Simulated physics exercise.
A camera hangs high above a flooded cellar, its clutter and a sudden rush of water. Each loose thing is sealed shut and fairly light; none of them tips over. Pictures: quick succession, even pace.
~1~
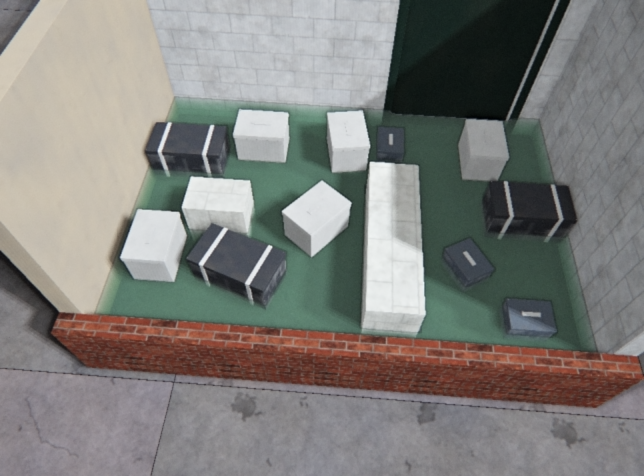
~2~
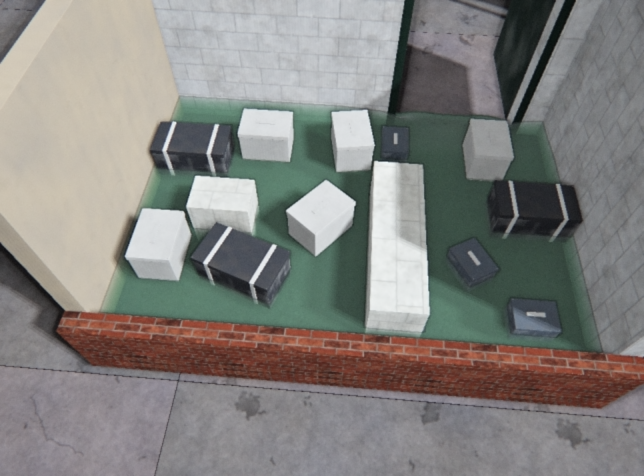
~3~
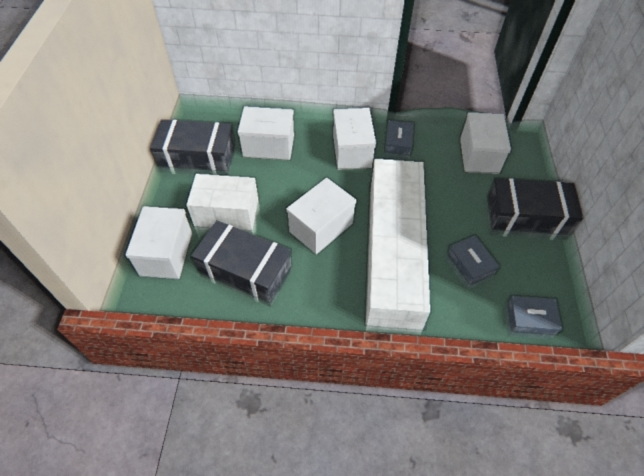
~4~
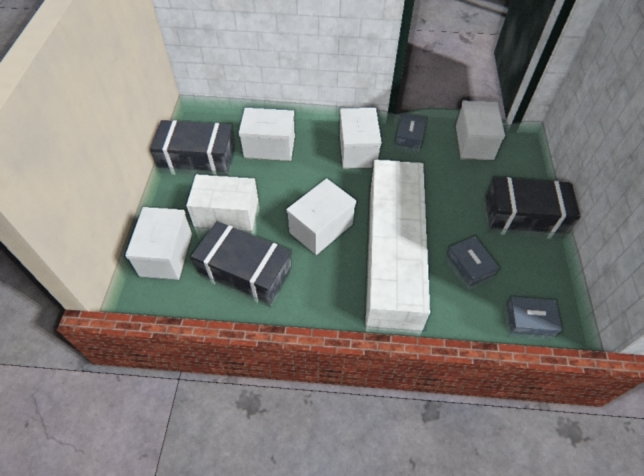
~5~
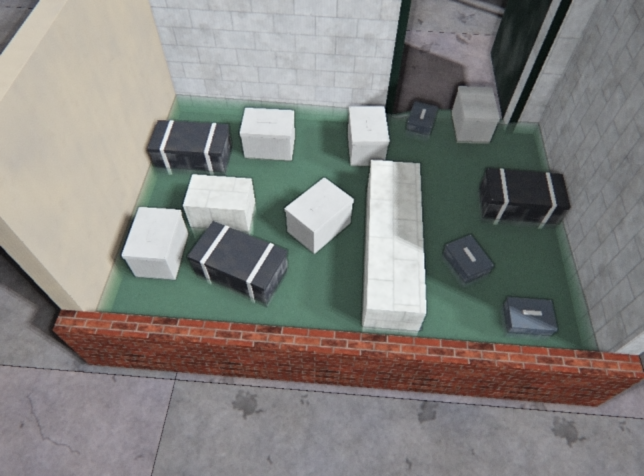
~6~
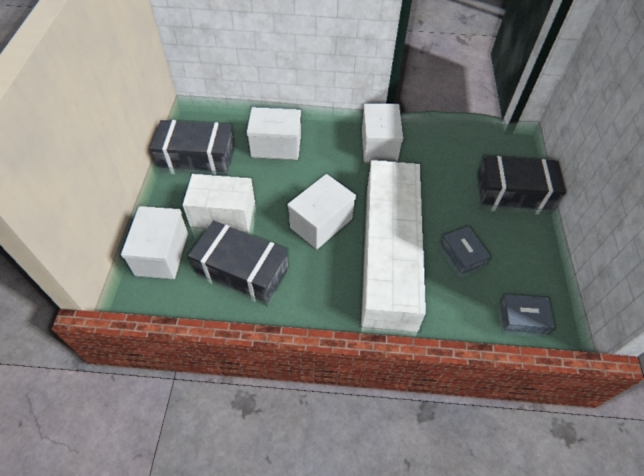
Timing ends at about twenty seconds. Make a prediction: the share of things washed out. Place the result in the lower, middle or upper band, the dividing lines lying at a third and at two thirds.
It is going to be in the central band.
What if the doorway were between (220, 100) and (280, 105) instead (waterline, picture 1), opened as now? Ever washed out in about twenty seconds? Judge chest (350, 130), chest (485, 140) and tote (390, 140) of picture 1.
Listed order gives departs, departs, departs.
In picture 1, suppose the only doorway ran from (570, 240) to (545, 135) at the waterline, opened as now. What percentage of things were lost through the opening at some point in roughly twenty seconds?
About 70 %.
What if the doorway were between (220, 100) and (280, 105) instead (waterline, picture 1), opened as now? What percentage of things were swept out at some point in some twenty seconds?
50 %.
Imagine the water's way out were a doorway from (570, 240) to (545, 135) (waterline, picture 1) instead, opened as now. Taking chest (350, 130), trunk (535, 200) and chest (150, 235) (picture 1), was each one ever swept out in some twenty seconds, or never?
Taking each in turn, I'd say carried off, carried off and stuck within.
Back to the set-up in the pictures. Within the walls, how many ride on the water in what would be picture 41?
By my reckoning the number comes out at 1.
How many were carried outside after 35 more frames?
7.
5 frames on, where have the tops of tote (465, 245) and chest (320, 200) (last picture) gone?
Close to pixel (478, 215) and pixel (341, 164).
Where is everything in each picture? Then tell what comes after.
In the first frame, a chest at (348, 129) floats; a trunk at (533, 200), afloat; 0 of 11 have shifted.
In the second frame, a chest at (352, 128) floats; a trunk at (538, 200), afloat; 0 of 11 have shifted.
In the third frame, a chest at (354, 126) floats; a trunk at (538, 197), afloat; 2 of 11 have shifted.
In the fourth frame, a chest at (360, 125), afloat, close to its start; a trunk at (536, 196), afloat, close to its start; 3 of 11 have shifted.
In the fifth frame, a chest at (369, 124), afloat, close to its start; a trunk at (528, 187), afloat, close to its start; 5 of 11 have shifted.
In the sixth frame, a chest at (383, 121) floats, a stride from its start; a trunk at (524, 173), afloat, a stride from its start; 7 of 11 have shifted.
A moment on, 3 of 11 are out; 8 afloat.
Next, 6 of 11 are out; 5 afloat.
Later, 7 of 11 are out; 1 afloat.
In the end, 7 of 11 are out; 1 afloat.
